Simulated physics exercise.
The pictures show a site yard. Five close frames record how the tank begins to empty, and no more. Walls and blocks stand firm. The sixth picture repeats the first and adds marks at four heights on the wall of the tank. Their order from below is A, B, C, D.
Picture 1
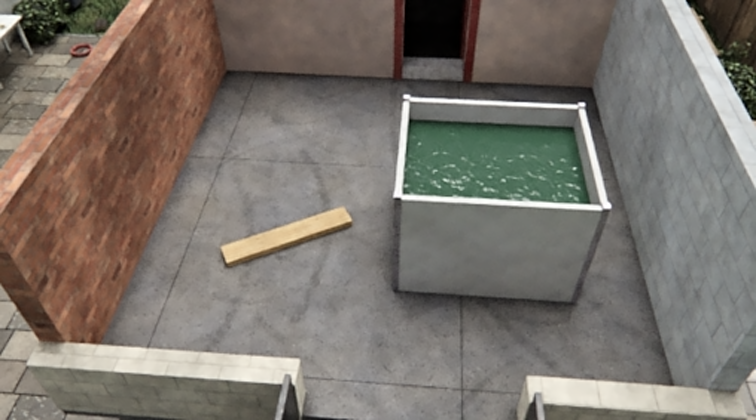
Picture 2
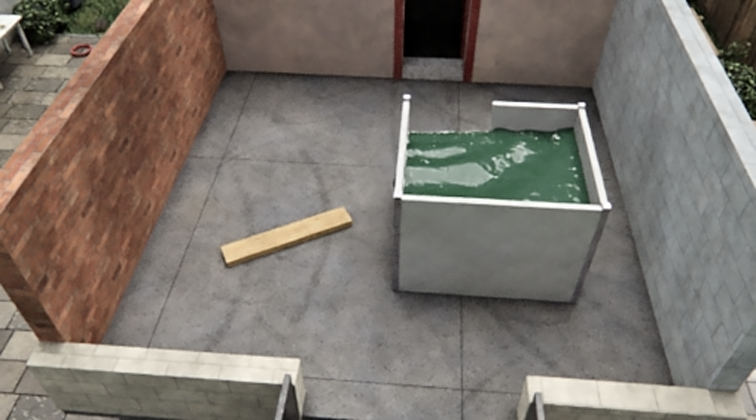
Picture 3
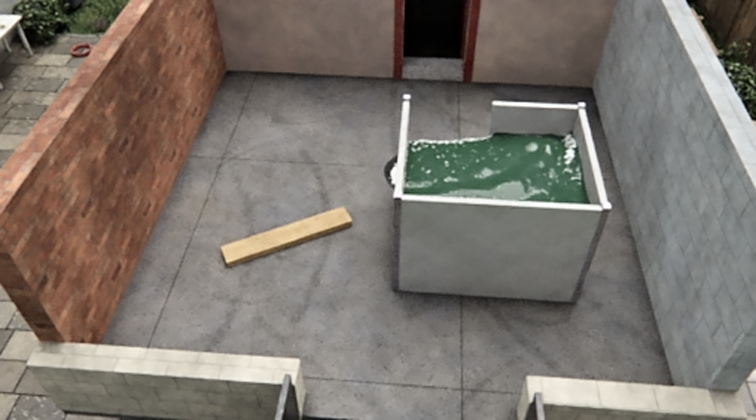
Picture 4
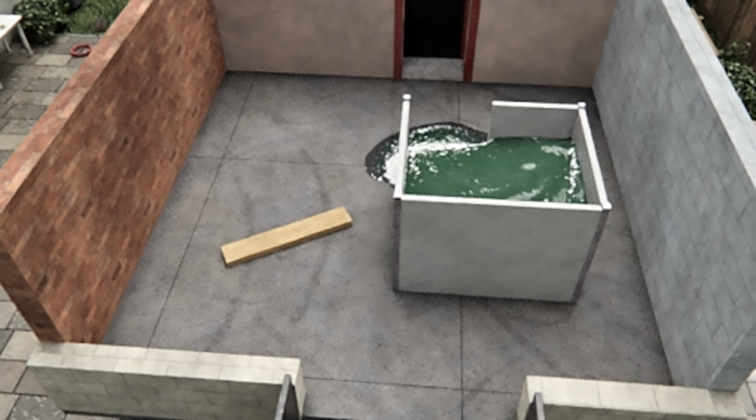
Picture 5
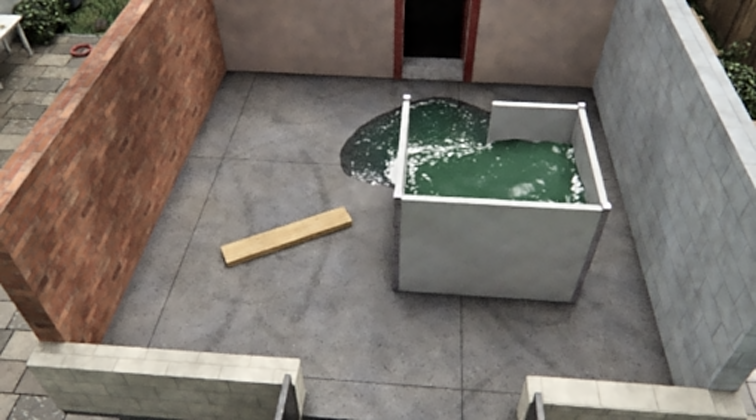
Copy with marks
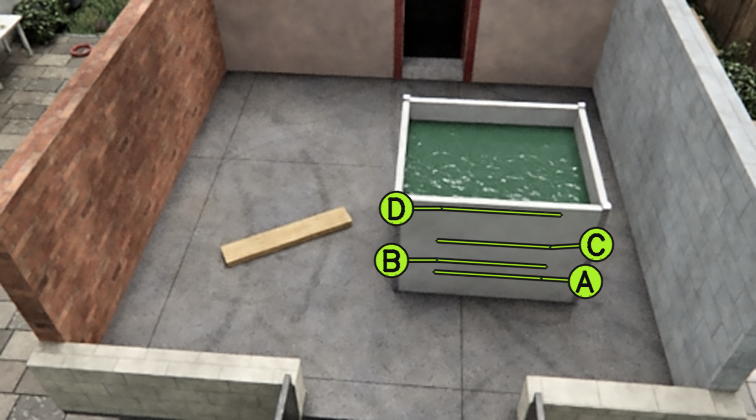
A white tank of green water stood in a walled yard near a wooden plank, then part of its back side opened and water poured out, spreading leftward across the grey ground behind it.
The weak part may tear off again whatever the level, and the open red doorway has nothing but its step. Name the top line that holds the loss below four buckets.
Level B.
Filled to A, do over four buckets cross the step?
No.
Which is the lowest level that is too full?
C it is.
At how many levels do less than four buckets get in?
Two of them.
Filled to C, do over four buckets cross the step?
Yes, it does.
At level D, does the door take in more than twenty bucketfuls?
Yes, clearly.
In lime, A at (488, 275); B at (490, 263); C at (494, 244); D at (500, 211); from the bottom up A, B, C, D.
With A, nothing gets over.
With B, a splash gets over, under a bucket.
With C, about 10 bucketfuls get in.
With D, dozens of bucketfuls pour in.
